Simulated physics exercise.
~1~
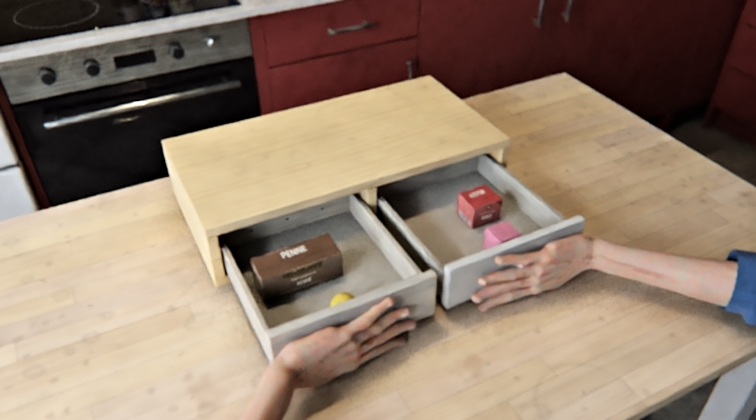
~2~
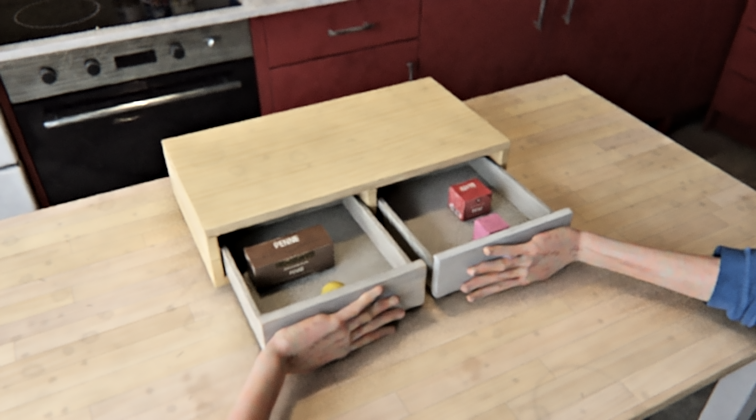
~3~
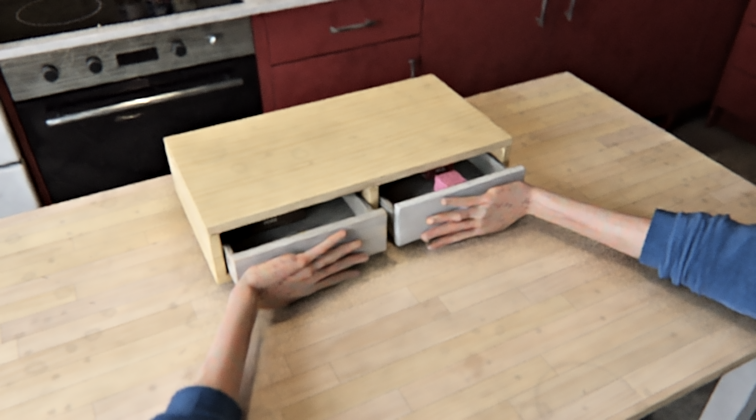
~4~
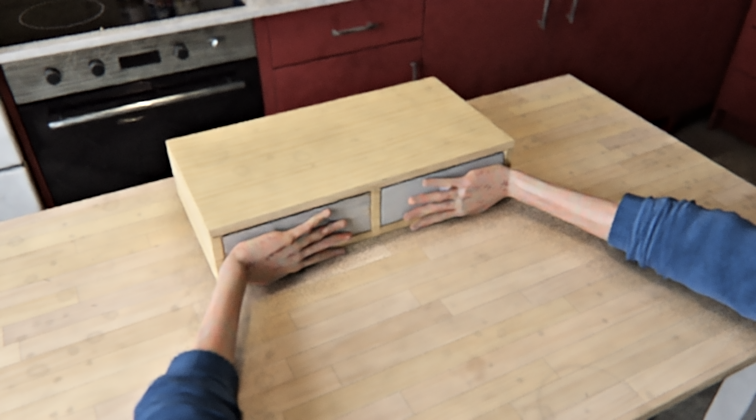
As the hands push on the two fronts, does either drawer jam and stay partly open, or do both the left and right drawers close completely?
Both the left drawer and the right drawer close completely, ending flush with the front of the chest.
